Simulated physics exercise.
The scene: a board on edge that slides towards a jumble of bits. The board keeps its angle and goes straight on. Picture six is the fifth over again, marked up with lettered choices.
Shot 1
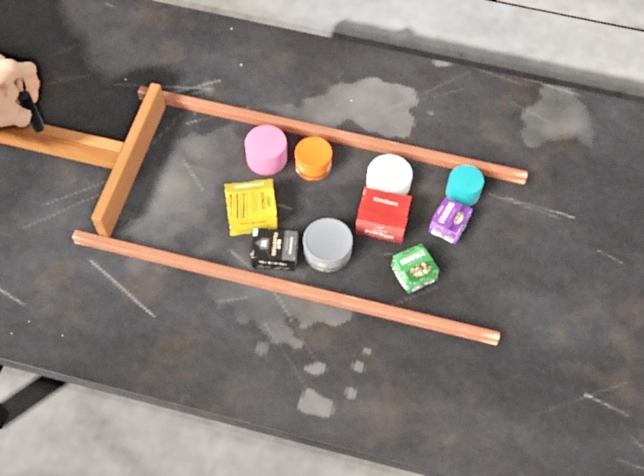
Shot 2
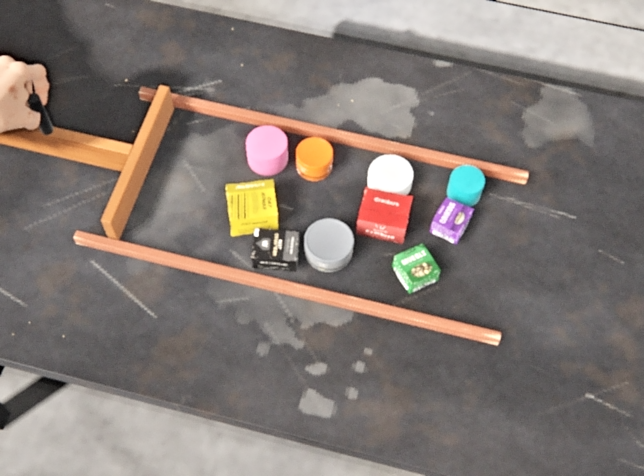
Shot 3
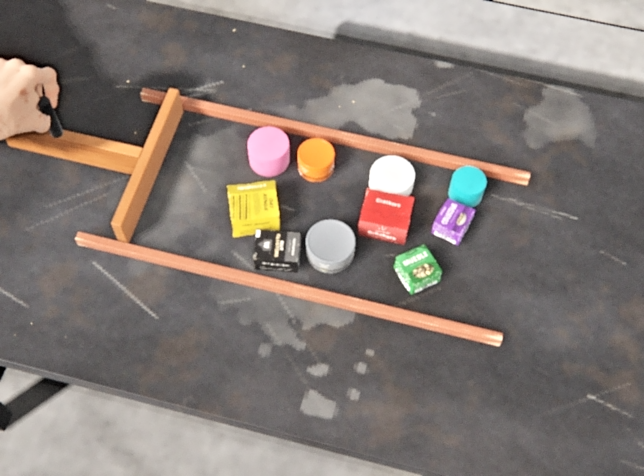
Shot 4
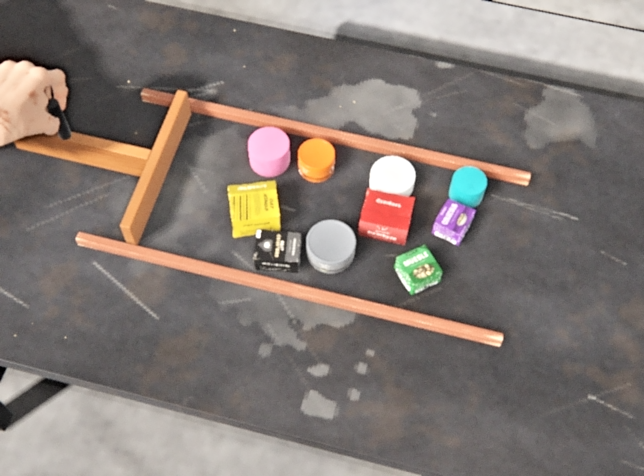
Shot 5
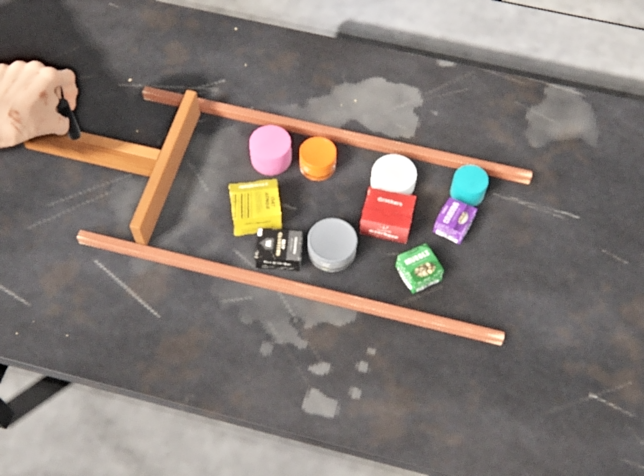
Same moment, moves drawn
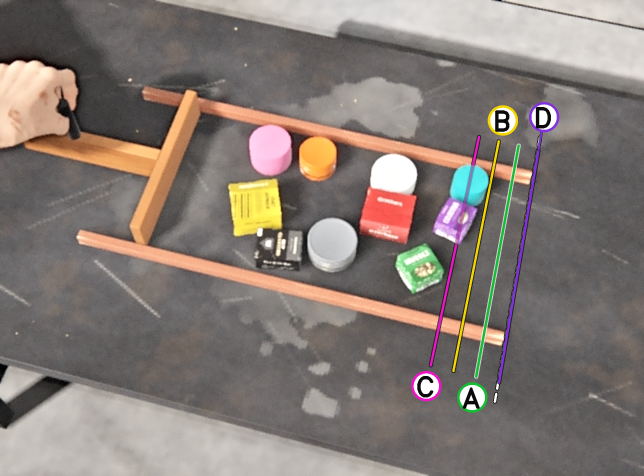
The clip shows a hand at the left slowly pushing a wooden board on edge rightward between two copper-coloured rails, moving slightly closer to a group of colourful round containers and small packets, which stay still on the dark surface.
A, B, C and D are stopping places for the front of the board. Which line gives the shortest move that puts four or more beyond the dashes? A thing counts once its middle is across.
Up to line C.
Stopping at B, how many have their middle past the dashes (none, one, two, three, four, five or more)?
Five or more.
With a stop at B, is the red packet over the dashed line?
Yes.
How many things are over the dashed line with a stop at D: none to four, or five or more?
Five or more.
On the copy, A at (499, 253); B at (478, 248); C at (457, 243); D at (520, 258); the dashed line at (519, 258).
On C. First, board (267, 179); turquoise pot (469, 187); purple box (455, 220); none across.
Then, board (373, 203); green packet (477, 290); purple box (489, 222); none across.
Finally, board (457, 223); purple box (569, 233); turquoise pot (557, 191); five across.
By contrast, A gets nine across, but is farther than needed; B gets six across, but is farther than needed; D gets ten across, but is farther than needed.
